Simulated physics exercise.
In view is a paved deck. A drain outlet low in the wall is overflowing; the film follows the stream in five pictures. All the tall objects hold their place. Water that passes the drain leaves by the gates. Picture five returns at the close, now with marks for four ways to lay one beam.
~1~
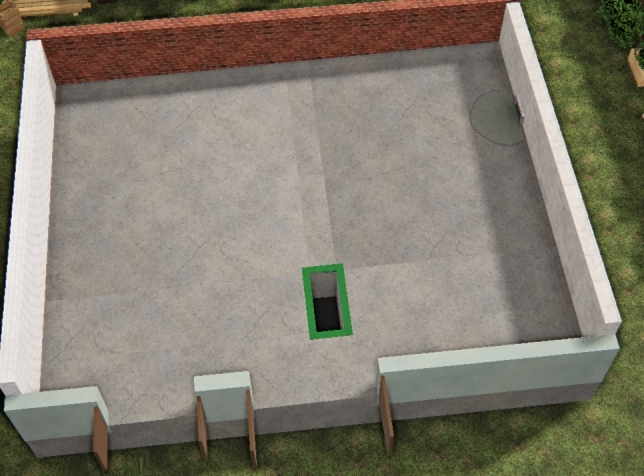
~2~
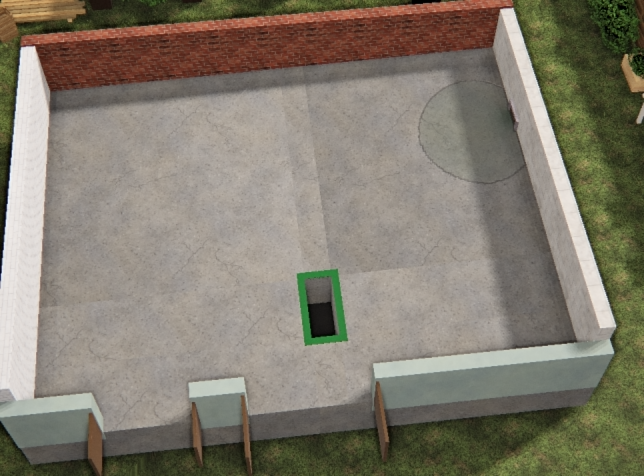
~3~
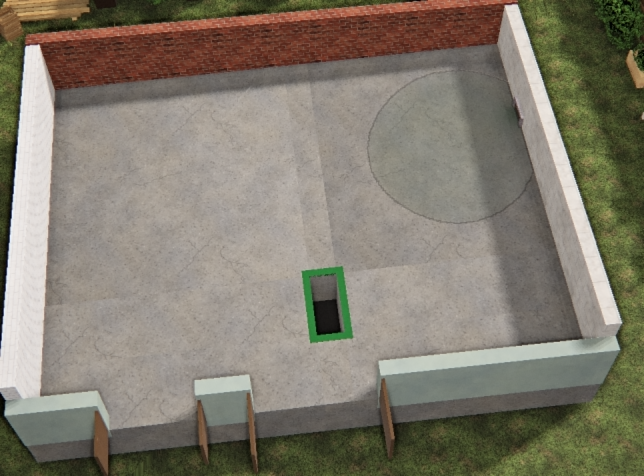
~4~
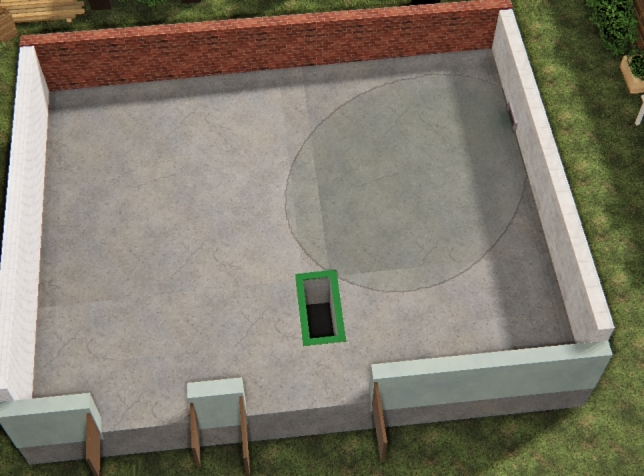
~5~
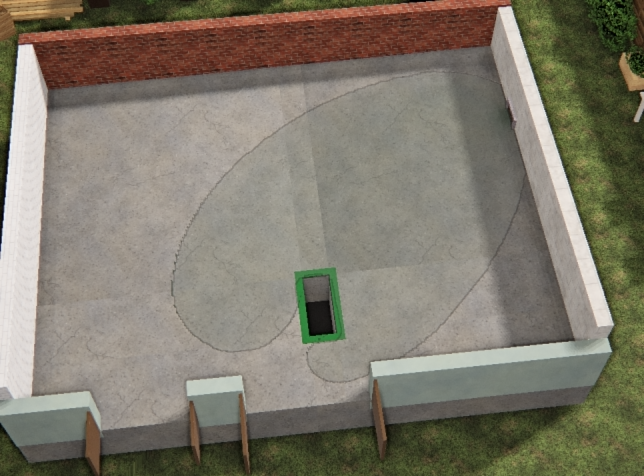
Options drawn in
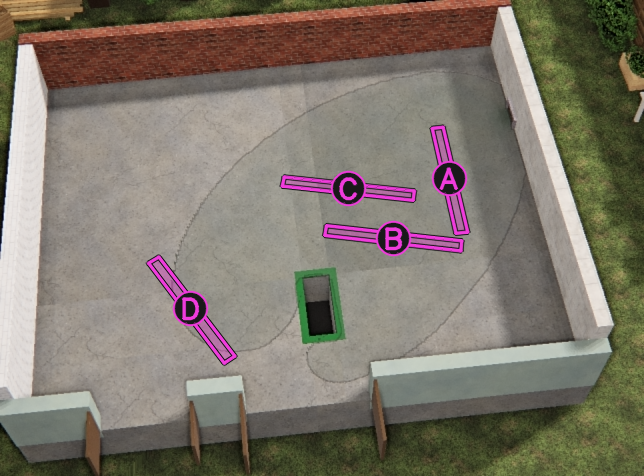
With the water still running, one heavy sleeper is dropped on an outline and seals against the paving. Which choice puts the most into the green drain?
Go for D.
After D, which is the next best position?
That would be C.
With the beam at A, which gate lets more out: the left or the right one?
The left gate.
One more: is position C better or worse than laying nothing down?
Worse.
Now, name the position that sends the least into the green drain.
It is B.
In magenta, A from (461, 232) to (437, 127); B from (325, 230) to (461, 245); C from (283, 181) to (413, 195); D from (153, 260) to (229, 359).
For position A, about 6 % of the stream goes into the green drain, about 89 % out by the gates.
For position B, next to none of the stream goes into the green drain, about 98 % out by the gates.
For position C, about 18 % of the stream goes into the green drain, about 79 % out by the gates.
For position D, about 29 % of the stream goes into the green drain, about 66 % out by the gates.
